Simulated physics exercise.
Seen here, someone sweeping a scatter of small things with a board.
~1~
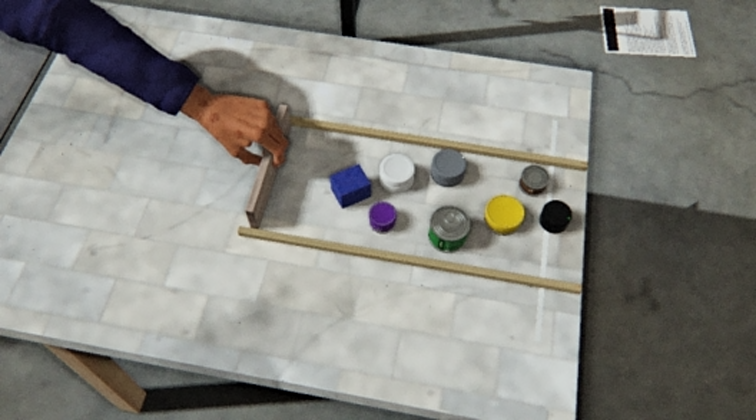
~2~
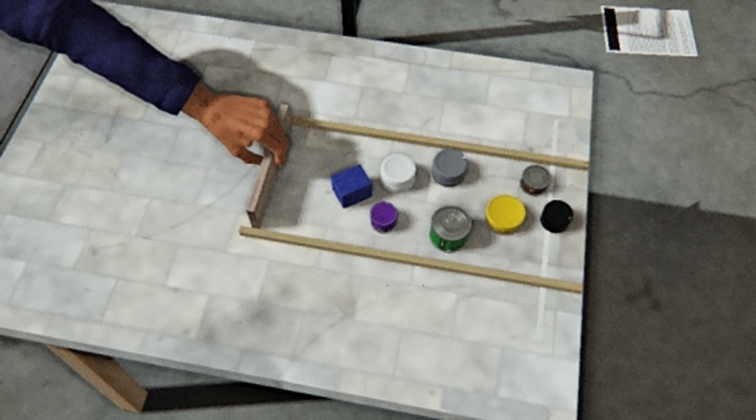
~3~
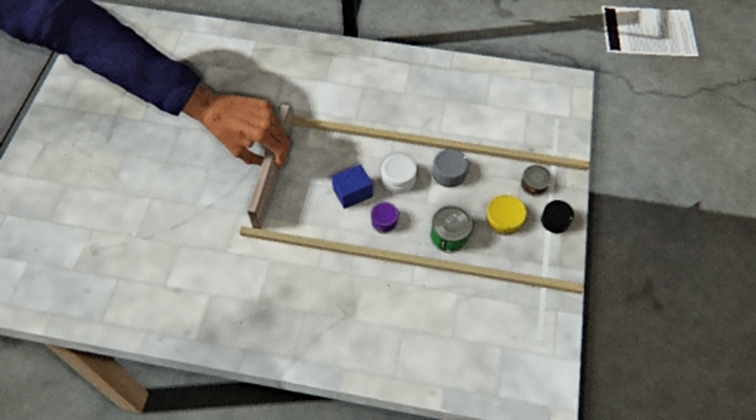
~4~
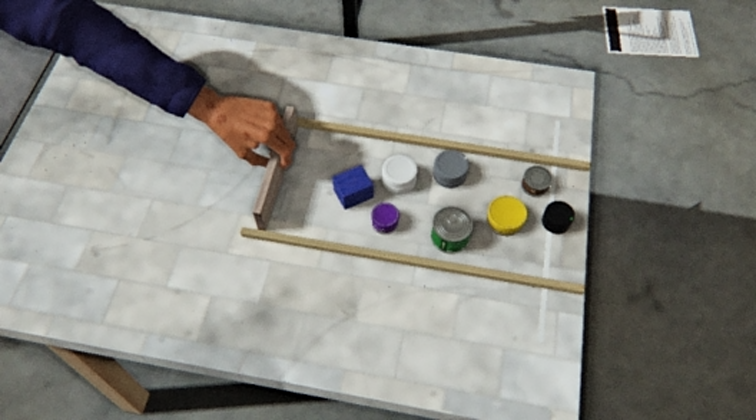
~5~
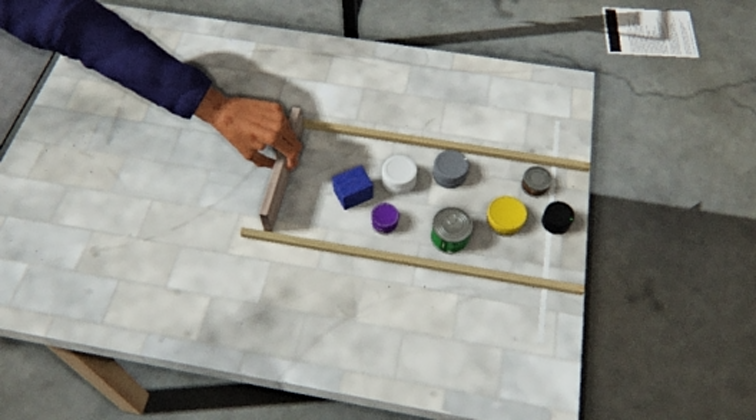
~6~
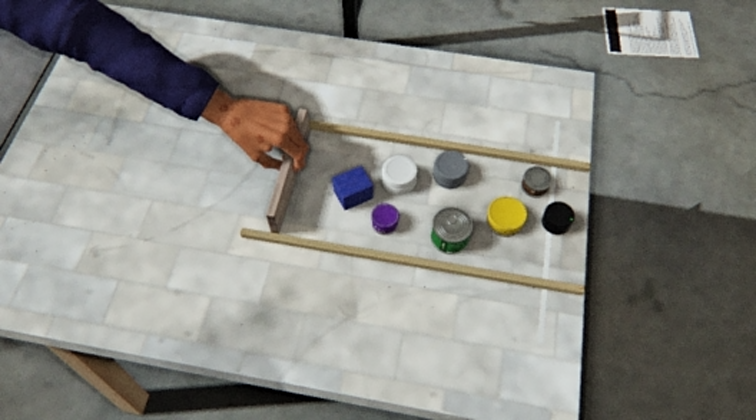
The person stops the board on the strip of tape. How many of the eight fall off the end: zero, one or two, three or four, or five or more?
As it turns out, the number that fall off is five or more.
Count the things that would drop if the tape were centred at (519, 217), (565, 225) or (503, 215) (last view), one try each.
Down on the floor: 2, 5 and 0.
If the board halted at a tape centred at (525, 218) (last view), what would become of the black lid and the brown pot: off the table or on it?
The black lid goes over, the brown pot is lost.
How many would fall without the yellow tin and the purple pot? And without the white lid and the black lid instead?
The counts: 3 and 3.
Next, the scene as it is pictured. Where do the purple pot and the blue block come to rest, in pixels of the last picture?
First (562, 260), then (566, 221).
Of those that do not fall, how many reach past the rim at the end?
The number is 0.
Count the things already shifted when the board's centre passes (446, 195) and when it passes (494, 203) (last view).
6 and 8.
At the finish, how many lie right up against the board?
In contact: 3.
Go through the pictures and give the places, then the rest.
In the first picture, black lid (555, 217); brown pot (534, 181); yellow tin (504, 215); board (270, 166); tape (547, 221).
In the second picture, brown pot (535, 180); white lid (398, 173).
In the third picture, yellow tin (506, 215); green pot (451, 229).
In the fourth picture, black lid (558, 218); grey lid (451, 169).
In the fifth picture, brown pot (536, 182); blue block (353, 188).
In the sixth picture, black lid (558, 218); brown pot (537, 182); yellow tin (506, 217); board (290, 170); tape (550, 222).
A little later, none off yet; black lid at rest near (558, 218); brown pot at rest near (537, 182); yellow tin at rest near (506, 217).
Next, none off yet; black lid at rest near (558, 218); brown pot moving near (546, 184); yellow tin shifted a little near (517, 214).
When it is over, the number that fall off is five or more; down, grey lid, green pot, yellow tin, brown pot and black lid.
